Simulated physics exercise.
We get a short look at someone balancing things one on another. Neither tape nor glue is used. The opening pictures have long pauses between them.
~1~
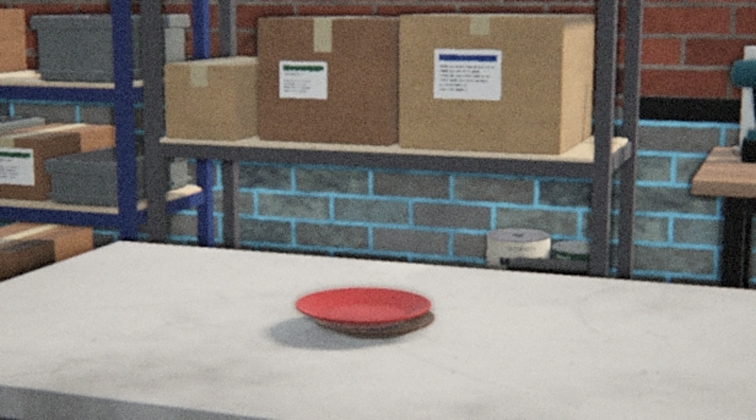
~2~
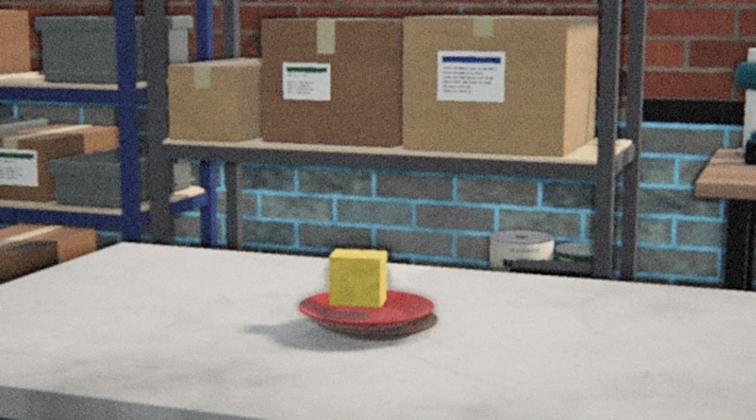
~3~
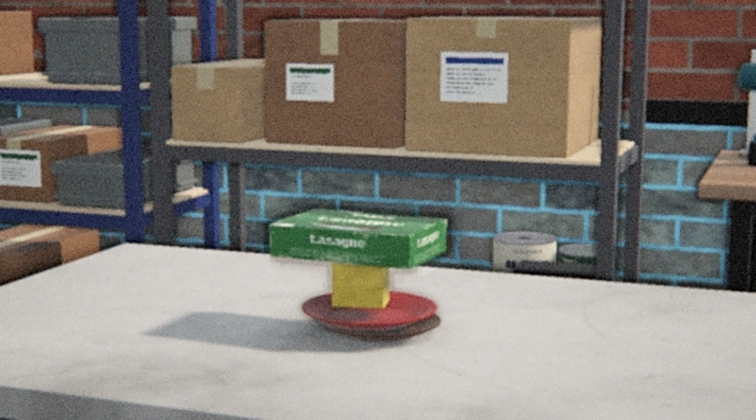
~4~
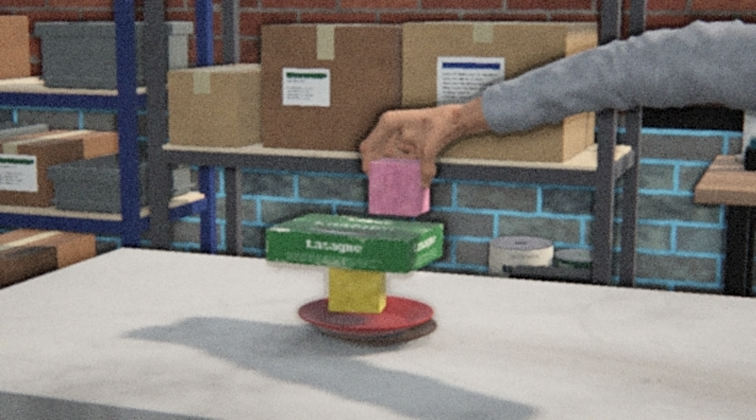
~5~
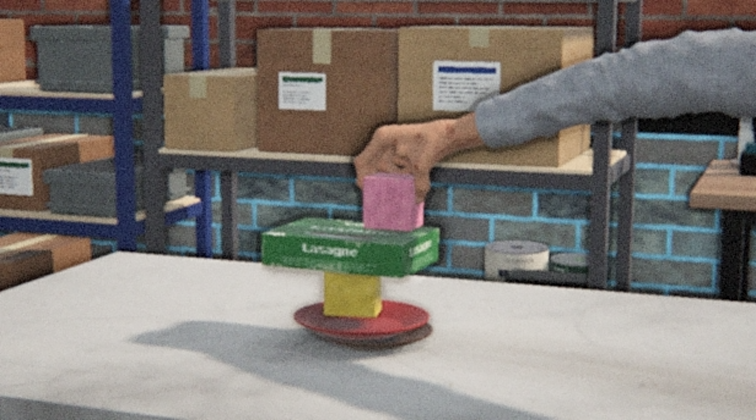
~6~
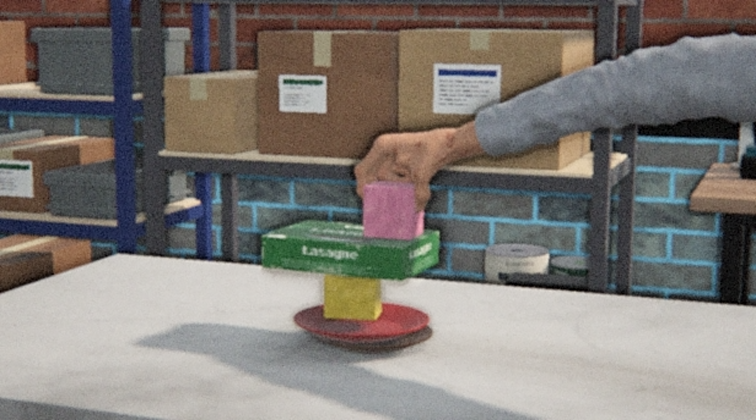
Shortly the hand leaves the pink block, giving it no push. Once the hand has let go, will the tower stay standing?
Yes.
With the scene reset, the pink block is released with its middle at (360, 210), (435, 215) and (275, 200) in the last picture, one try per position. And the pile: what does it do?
Stays standing, topples over, topples over.
Then, 0.20 s past the last view, nothing moves.
Then, 0.40 s past the last view, pink block resting near (394, 211).
Finally, all 5 still in place. Final places as the last picture's camera would see them, pink block near (394, 211). The pile holds.
